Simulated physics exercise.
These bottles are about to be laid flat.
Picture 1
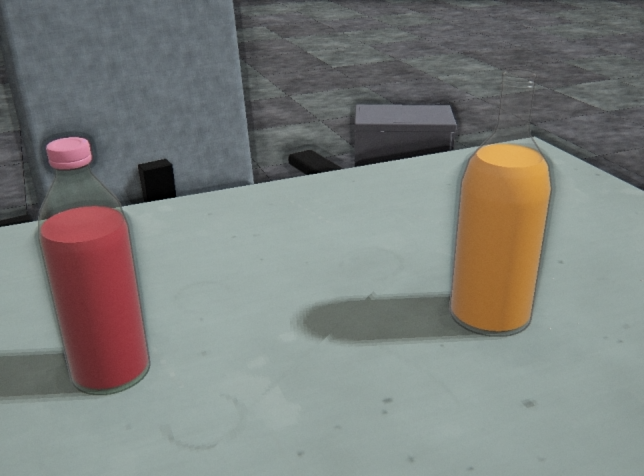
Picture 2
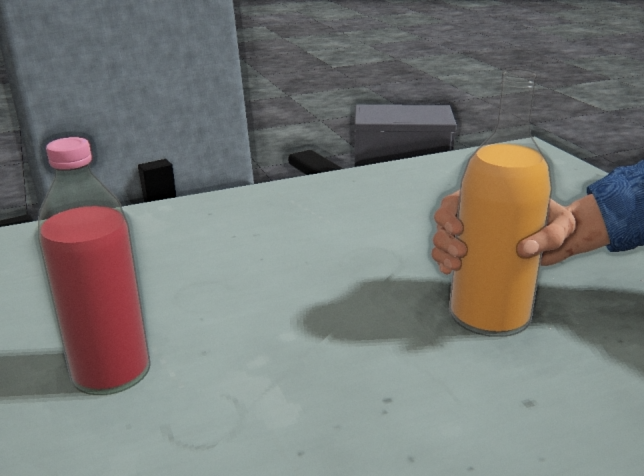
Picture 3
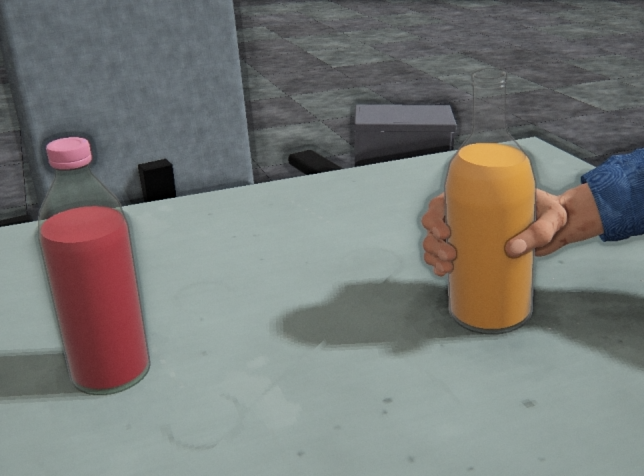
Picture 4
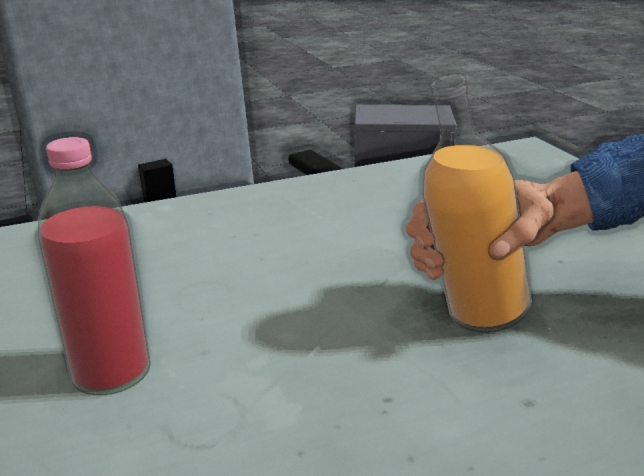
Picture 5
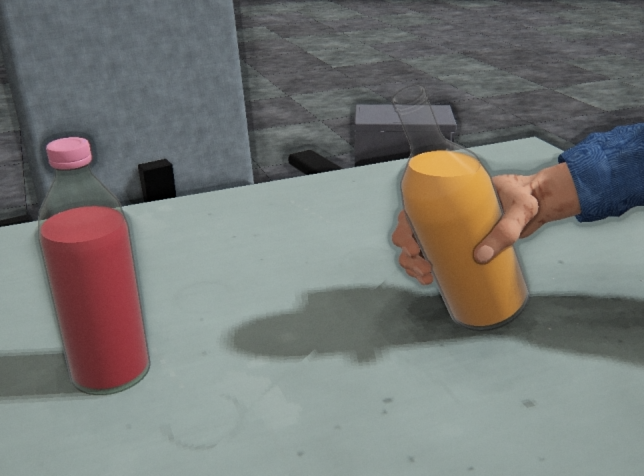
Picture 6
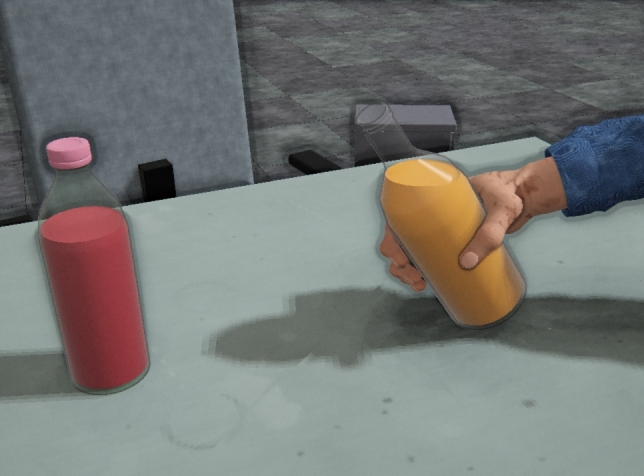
A hand in a blue sleeve reaches in from the right, grips the open bottle of orange liquid and tilts it steadily leftward over the pale table, while the capped bottle of red liquid stands still on the left.
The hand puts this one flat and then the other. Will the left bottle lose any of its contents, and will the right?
Left bottle: The result will be no loss, right bottle: The result will be some loss.
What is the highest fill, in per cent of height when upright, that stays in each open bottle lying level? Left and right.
First 26 percent, second 24 percent.
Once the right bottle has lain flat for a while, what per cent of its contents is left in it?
Around 35 percent.
A moment on, the right bottle is nearly down; right bottle, all still inside.
Further on, the right bottle lies flat; right bottle, a puddle at its mouth.
When it is over, both lie flat; right bottle, a puddle at its mouth; left bottle, all still inside.
